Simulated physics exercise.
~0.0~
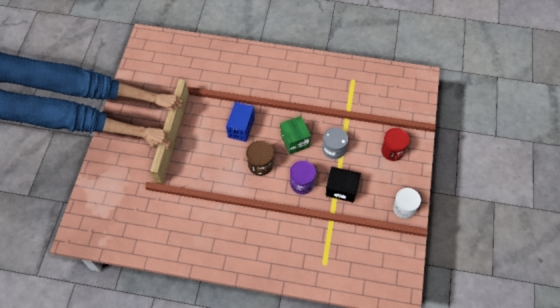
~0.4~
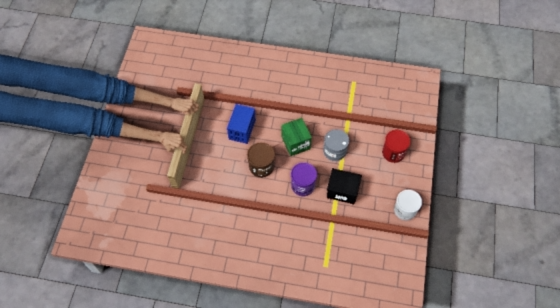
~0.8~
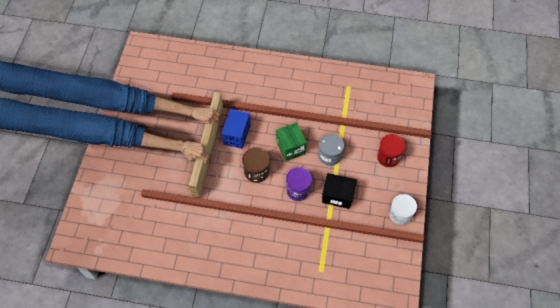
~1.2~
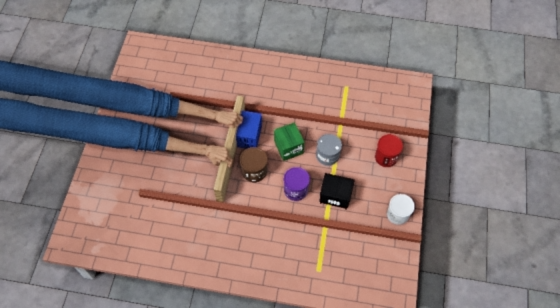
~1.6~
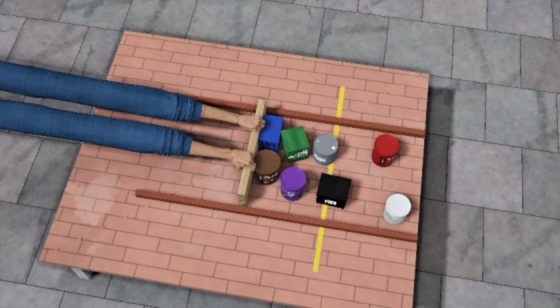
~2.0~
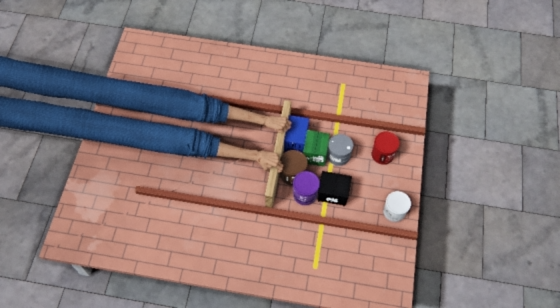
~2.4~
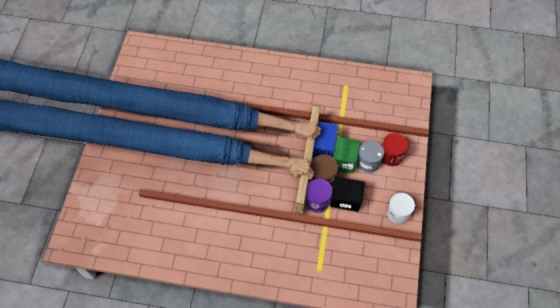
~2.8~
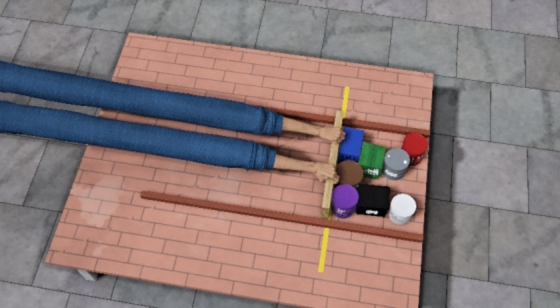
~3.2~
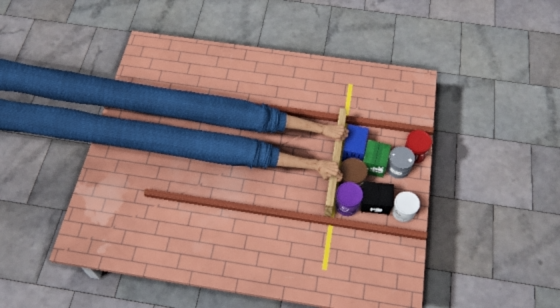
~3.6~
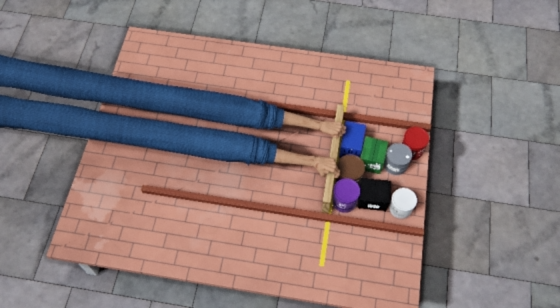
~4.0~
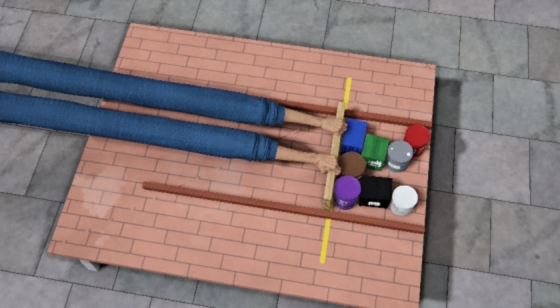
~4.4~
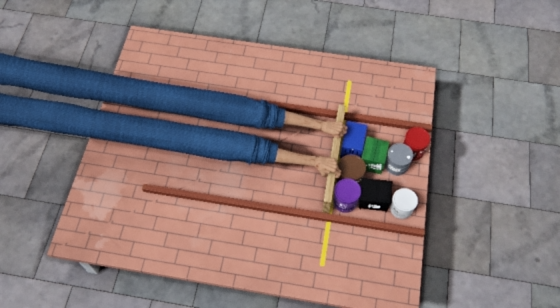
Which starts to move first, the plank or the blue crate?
The plank starts to move first, sliding to the right while the blue crate is still standing in its place. The crate only begins to move once the plank has come up to it.
To begin with, two arms in blue sleeves hold a wooden plank upright at the left of a brick-patterned platform, with eight coloured tubs and boxes standing between two battens. The hands push the plank to the right, and it reaches the blue crate first. The brown pail and green parcel are soon shoved along too, followed by the grey canister, with the purple tub and black box also swept rightward. The red tub shifts a little near the far edge, while the white pail stays put. The plank stops at the yellow tape, and all eight items remain on the platform.
